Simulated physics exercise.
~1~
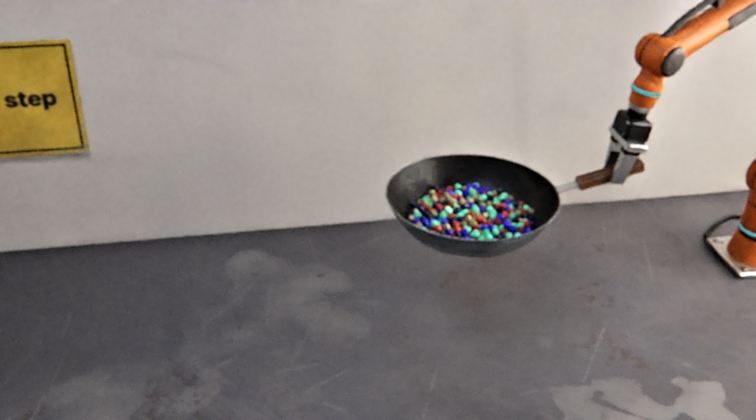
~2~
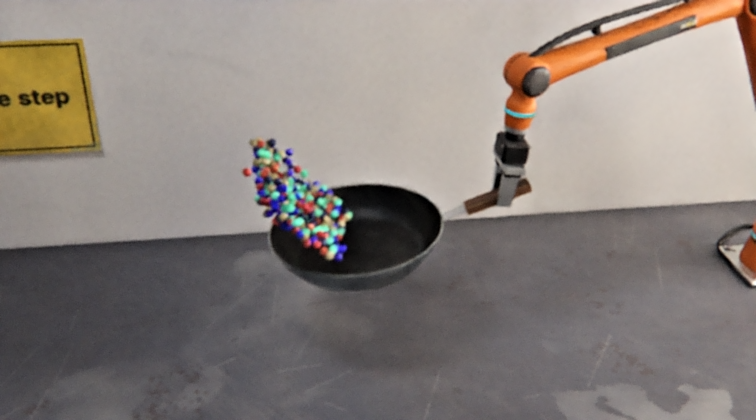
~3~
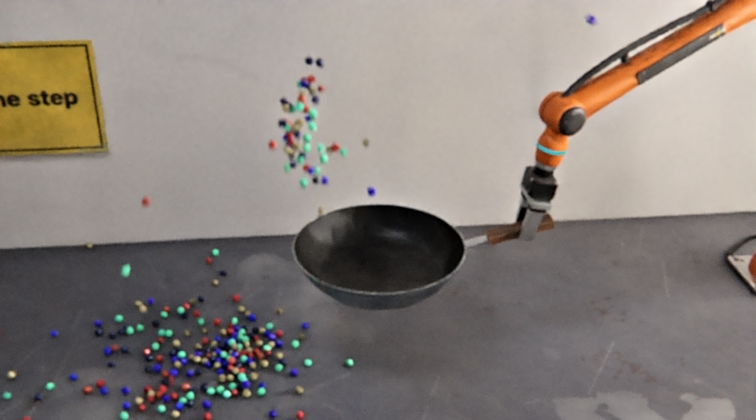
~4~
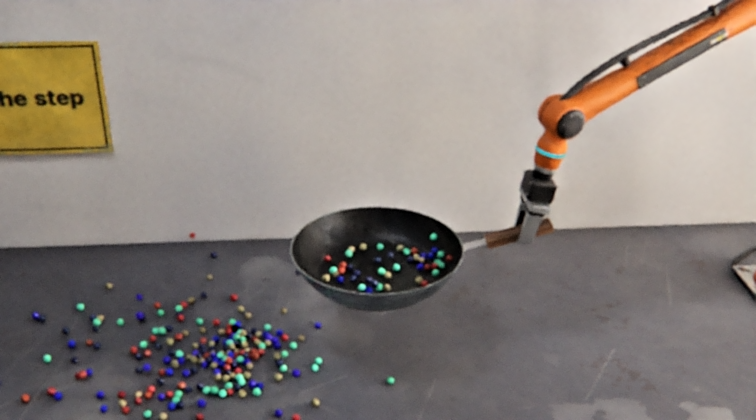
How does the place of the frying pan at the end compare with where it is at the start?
At the end the frying pan is further to the left and a little lower in the view than it is at the start.
